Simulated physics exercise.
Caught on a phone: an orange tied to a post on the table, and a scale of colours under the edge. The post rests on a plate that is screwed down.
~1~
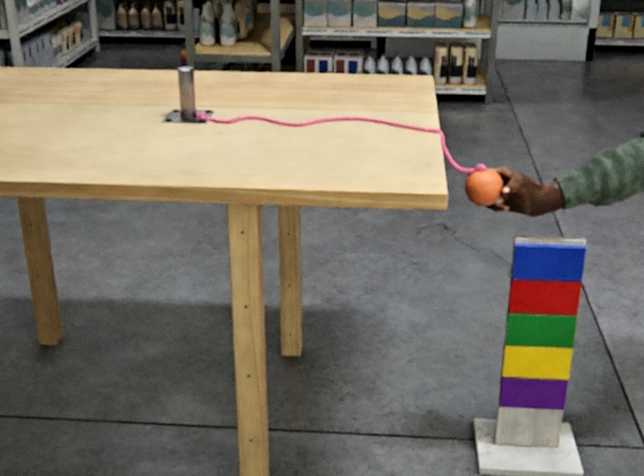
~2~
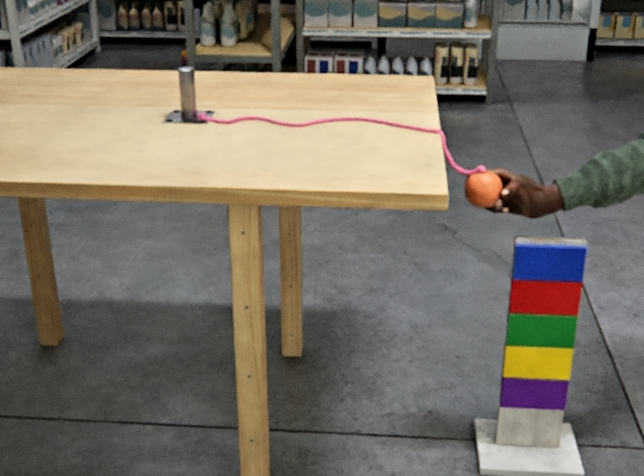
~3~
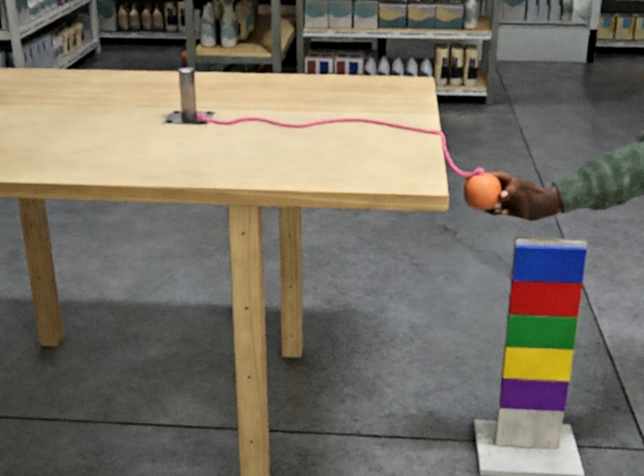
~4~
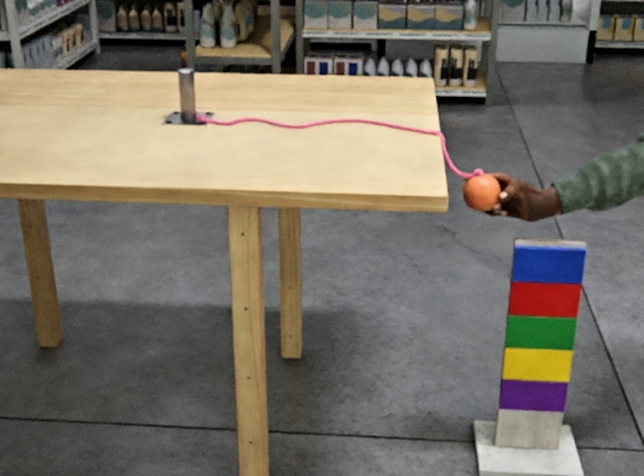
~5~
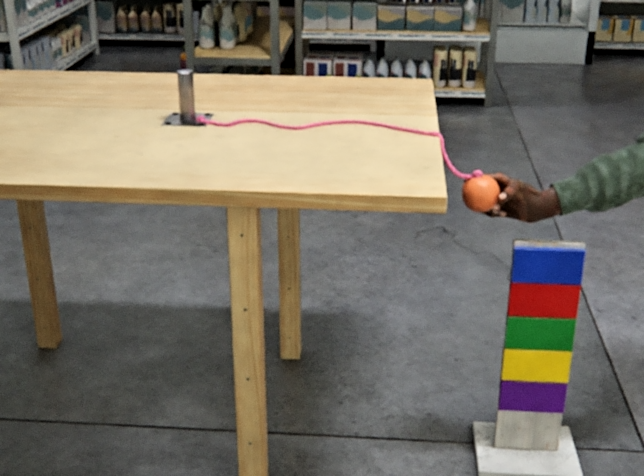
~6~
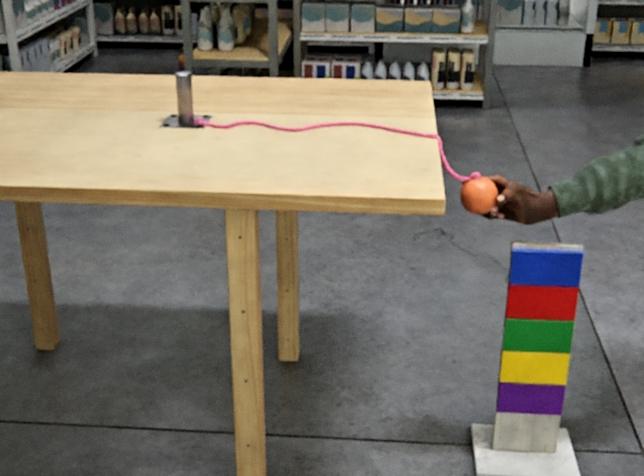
At first, a hand reaching in from the right holds an orange ball just off the table's edge, with a pink cord running from it across the wooden top to a metal post. The hand stays there beside the table, above a striped coloured column, and almost nothing moves through the end.
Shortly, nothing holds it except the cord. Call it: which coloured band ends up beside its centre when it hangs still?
Blue, beside its centre.
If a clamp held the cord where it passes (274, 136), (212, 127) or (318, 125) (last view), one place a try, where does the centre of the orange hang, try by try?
Per try (px, approx.): (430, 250), (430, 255), (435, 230).
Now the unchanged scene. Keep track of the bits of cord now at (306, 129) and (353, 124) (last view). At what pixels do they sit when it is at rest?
One finishes at (343, 129) and the other at (394, 132).
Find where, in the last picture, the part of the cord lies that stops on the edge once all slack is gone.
That spot is near (393, 130).
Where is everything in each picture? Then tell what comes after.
Orange (484, 187); blue (549, 264); red (545, 298); green (541, 331); yellow (537, 363); purple (534, 394), in the first frame.
Orange (483, 189); cord through (217, 122) (261, 119) (320, 122) (380, 122) (437, 133), in the second frame.
Orange (482, 191), in the third frame.
Orange (481, 192); cord through (217, 124) (261, 121) (319, 124) (379, 124) (437, 135), in the fourth frame.
Orange (480, 193), in the fifth frame.
Orange (479, 195); cord through (214, 127) (258, 124) (317, 127) (377, 127) (434, 138), in the sixth frame.
A little later, orange near (403, 251); level with blue.
Next, orange near (435, 264); level with blue.
When it is over, orange near (429, 264); level with blue. The cord holds its middle at blue.
